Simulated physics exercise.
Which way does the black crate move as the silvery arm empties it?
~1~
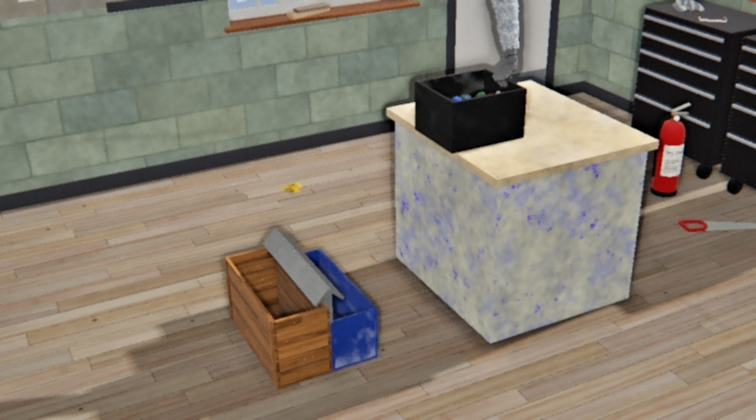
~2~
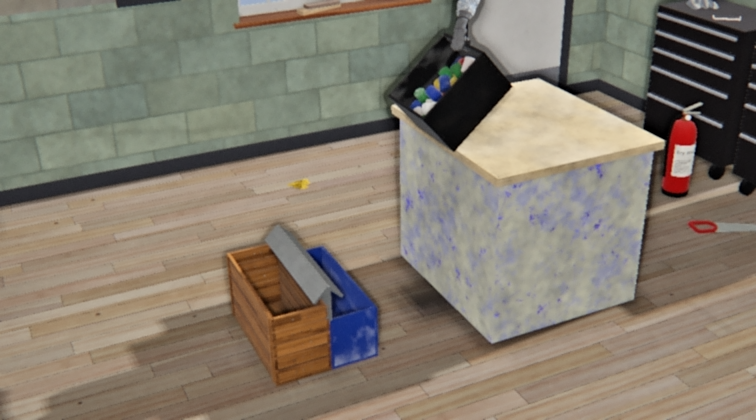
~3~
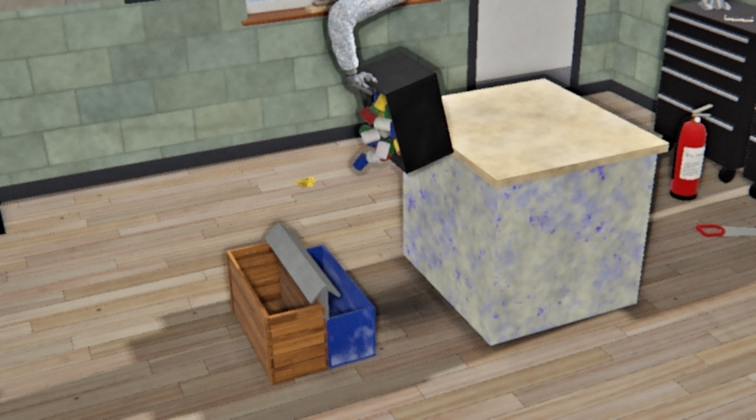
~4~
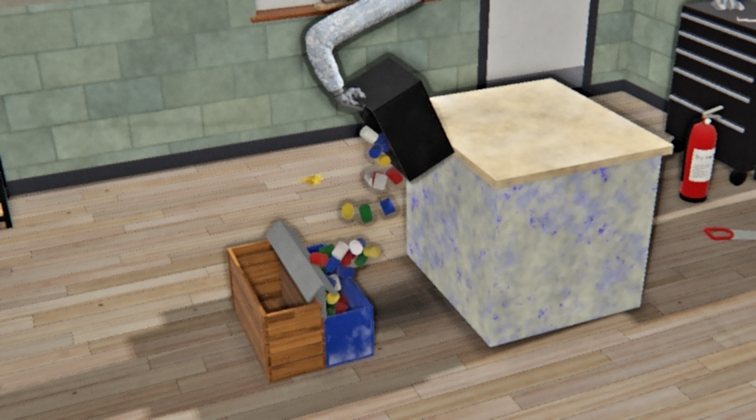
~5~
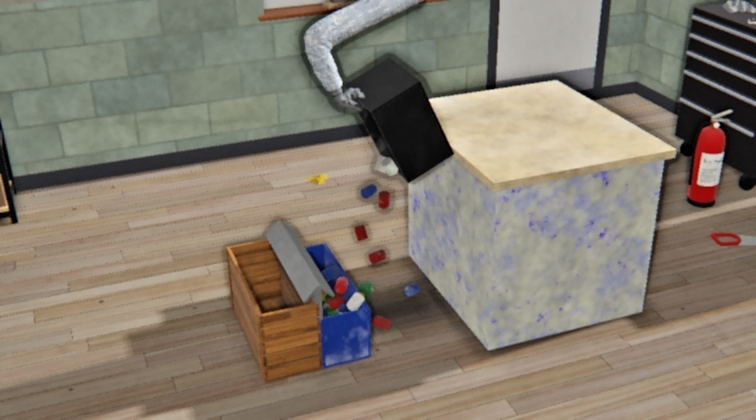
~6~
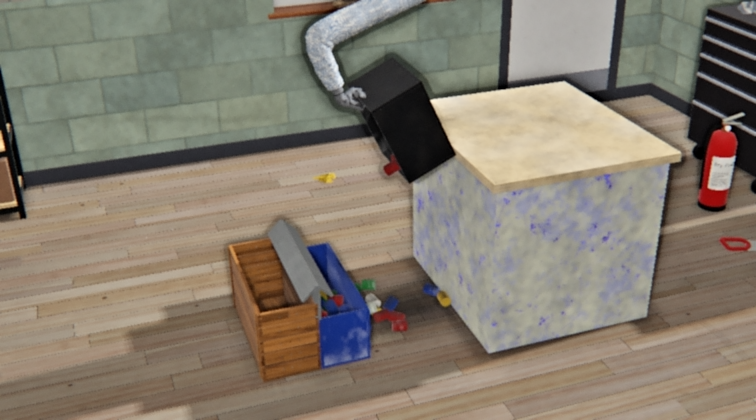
It moves to the viewer's left, tipping over the edge of the bench above the blue tub.
